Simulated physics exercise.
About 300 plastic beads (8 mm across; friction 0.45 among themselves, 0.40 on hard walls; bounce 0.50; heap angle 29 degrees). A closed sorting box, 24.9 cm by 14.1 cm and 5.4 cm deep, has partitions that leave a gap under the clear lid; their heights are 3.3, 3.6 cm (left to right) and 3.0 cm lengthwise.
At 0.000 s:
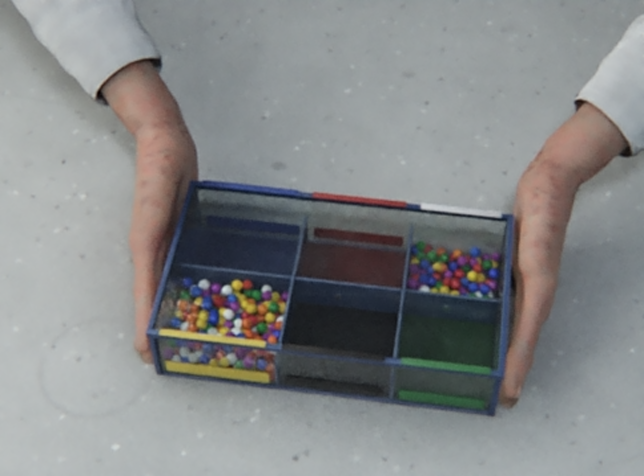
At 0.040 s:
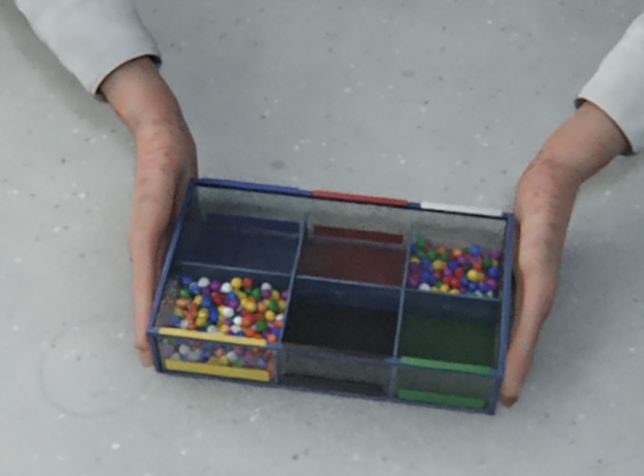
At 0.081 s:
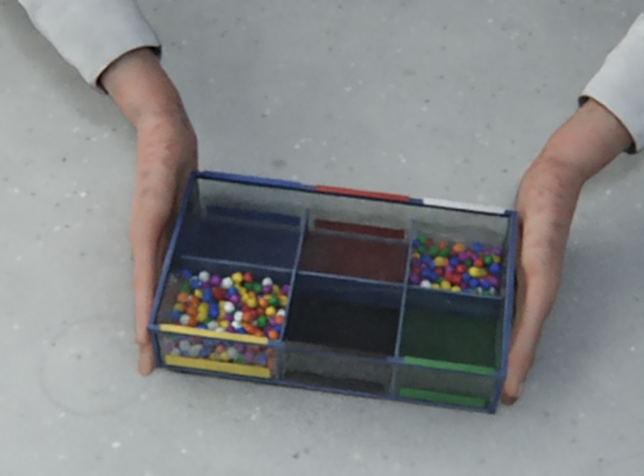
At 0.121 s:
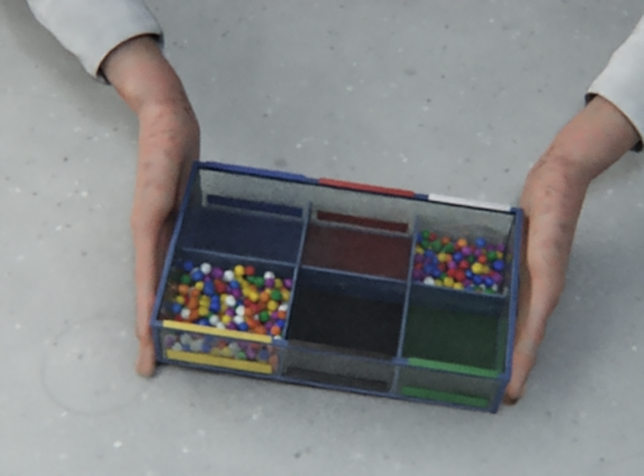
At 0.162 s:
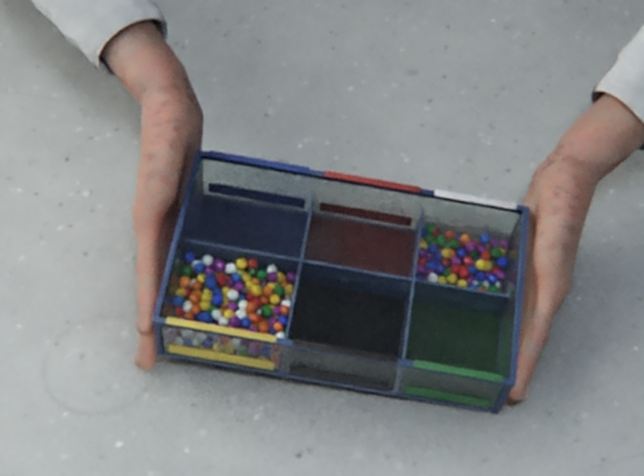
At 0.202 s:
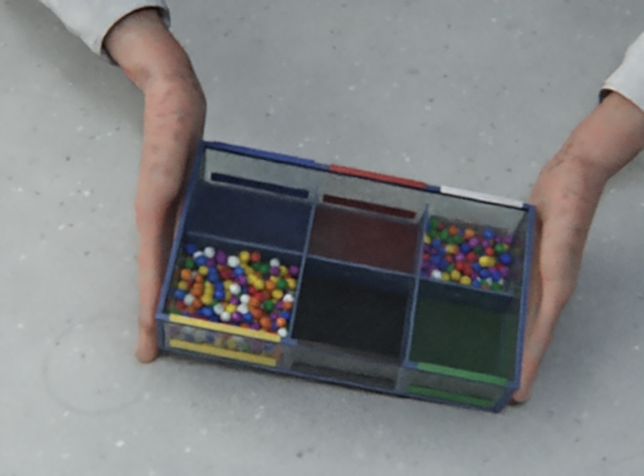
Two hands slightly tilt a divided box of colourful beads, its right front corner lowest.
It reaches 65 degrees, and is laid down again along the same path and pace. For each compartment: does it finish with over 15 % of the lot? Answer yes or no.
Red compartment: No; blue compartment: No; green compartment: No; yellow compartment: Yes; white compartment: Yes; black compartment: No.
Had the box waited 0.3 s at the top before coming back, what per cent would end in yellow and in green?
Then: Yellow 60, green 5.
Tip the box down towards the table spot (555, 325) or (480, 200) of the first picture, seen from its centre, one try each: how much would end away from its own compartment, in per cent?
About 20 and 15 per cent.
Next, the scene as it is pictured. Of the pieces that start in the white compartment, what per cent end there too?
About 90 per cent.
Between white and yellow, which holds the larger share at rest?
The yellow compartment.
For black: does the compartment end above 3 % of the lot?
Black yes.
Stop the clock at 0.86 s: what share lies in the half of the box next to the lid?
Roughly 20 per cent.
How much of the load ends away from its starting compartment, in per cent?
Some 10 per cent.
After 0.86 s, tilt 65 degrees; yellow 65 %, white 35 %.
After 1.30 s, tilt 28 degrees; green 5 %, yellow 60 %, white 30 %, black 5 %.
After 1.82 s, tilt 0 degrees; green 5 %, yellow 60 %, white 30 %, black 5 %.
At rest (2.3 s), red 0 %, blue 0 %, green 5 %, yellow 60 %, white 30 %, black 5 %.
